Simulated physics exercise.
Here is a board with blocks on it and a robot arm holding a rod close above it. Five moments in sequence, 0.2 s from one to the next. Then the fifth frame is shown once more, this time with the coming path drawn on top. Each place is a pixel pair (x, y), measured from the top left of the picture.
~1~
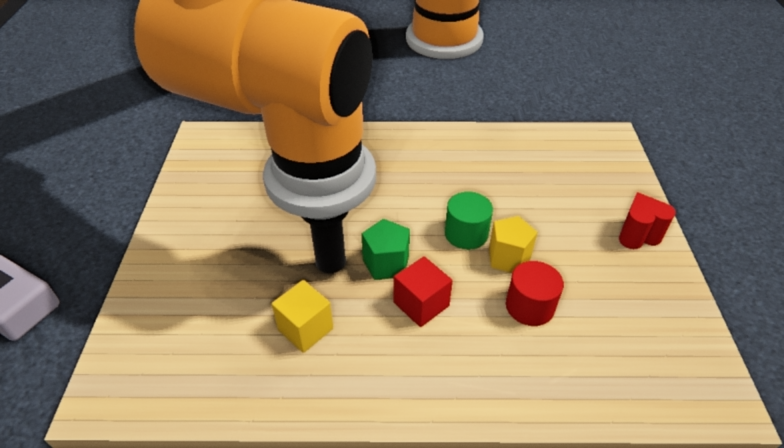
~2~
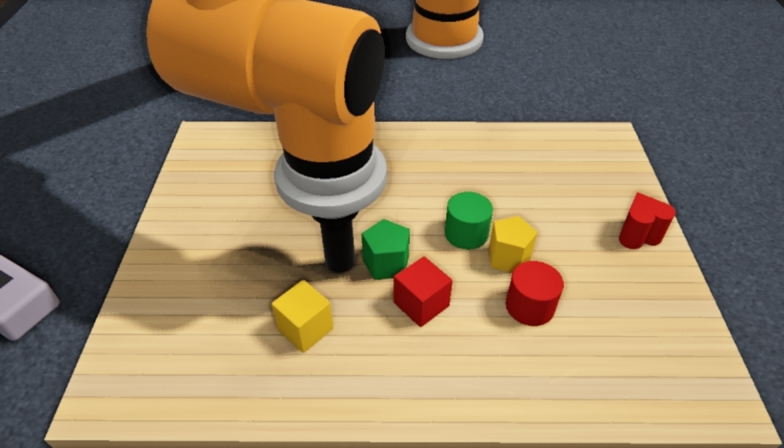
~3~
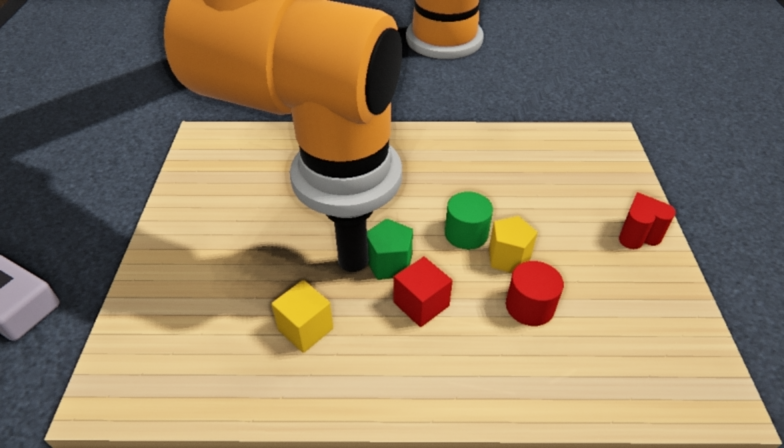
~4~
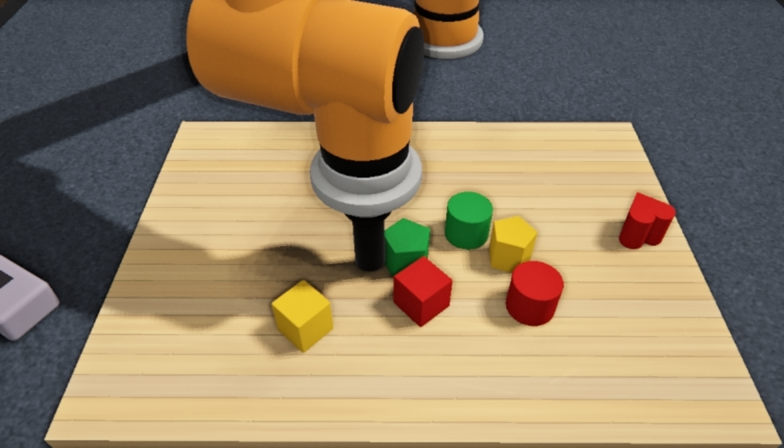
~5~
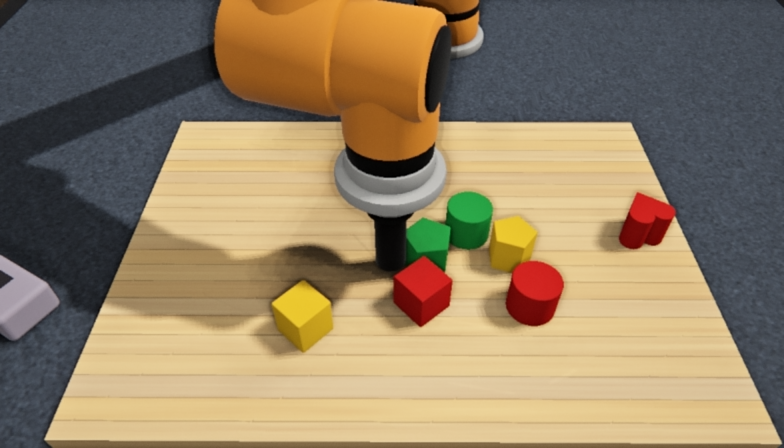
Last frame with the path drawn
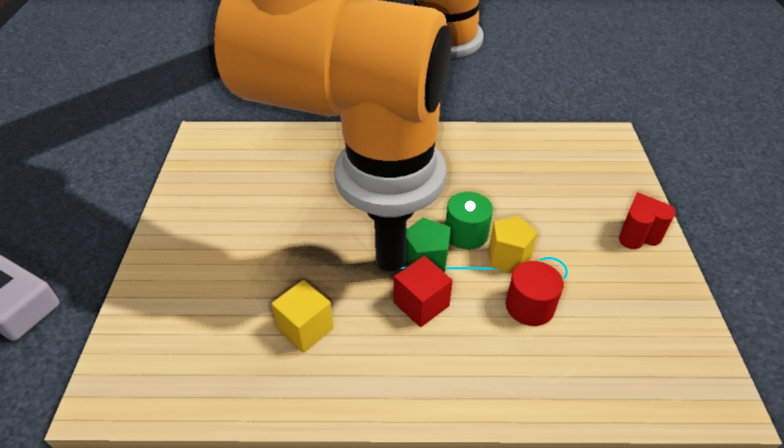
The robot arm moves its rod right and pushes the green pentagon across the board.
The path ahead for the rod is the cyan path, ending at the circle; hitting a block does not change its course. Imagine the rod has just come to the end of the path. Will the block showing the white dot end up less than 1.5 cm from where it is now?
Answer: No.
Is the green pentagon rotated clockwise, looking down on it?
No - that is not the case.
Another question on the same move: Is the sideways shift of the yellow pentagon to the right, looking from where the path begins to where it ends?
No, that is not how it ends up.
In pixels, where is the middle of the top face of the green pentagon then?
Close to (578, 222).
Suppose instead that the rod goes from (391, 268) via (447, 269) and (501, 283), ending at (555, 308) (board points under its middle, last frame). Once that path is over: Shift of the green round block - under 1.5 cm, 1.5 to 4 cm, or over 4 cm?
It will move between 1.5 and 4 cm.
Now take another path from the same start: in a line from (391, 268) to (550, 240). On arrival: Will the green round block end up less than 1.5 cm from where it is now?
I believe not.
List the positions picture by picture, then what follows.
In the first picture, rod's lower end at (331, 262); red four-sided block at (423, 277); green pentagon at (387, 236); green round block at (470, 206); yellow pentagon at (514, 231).
In the second picture, rod at (340, 262); blocks still.
In the third picture, rod at (353, 261); green pentagon at (390, 236).
In the fourth picture, rod at (370, 261); green pentagon at (407, 235).
In the fifth picture, rod at (391, 261); red four-sided block at (423, 277); green pentagon at (428, 235); green round block at (470, 206); yellow pentagon at (514, 231).
Drawn move, from (391, 268) to (551, 270); the dot is on the green round block.
What follows on the original path. One third of the way, rod at (445, 261); green pentagon at (484, 233); green round block at (483, 200); yellow pentagon at (524, 230).
Two thirds of the way, rod at (500, 261); green pentagon at (535, 229), turned 15° anticlockwise; green round block at (488, 198); yellow pentagon at (573, 221).
At the end, rod at (554, 262); red four-sided block still; green pentagon at (578, 222), turned 30° anticlockwise; green round block at (488, 198); yellow pentagon at (608, 208), turned 25° anticlockwise.
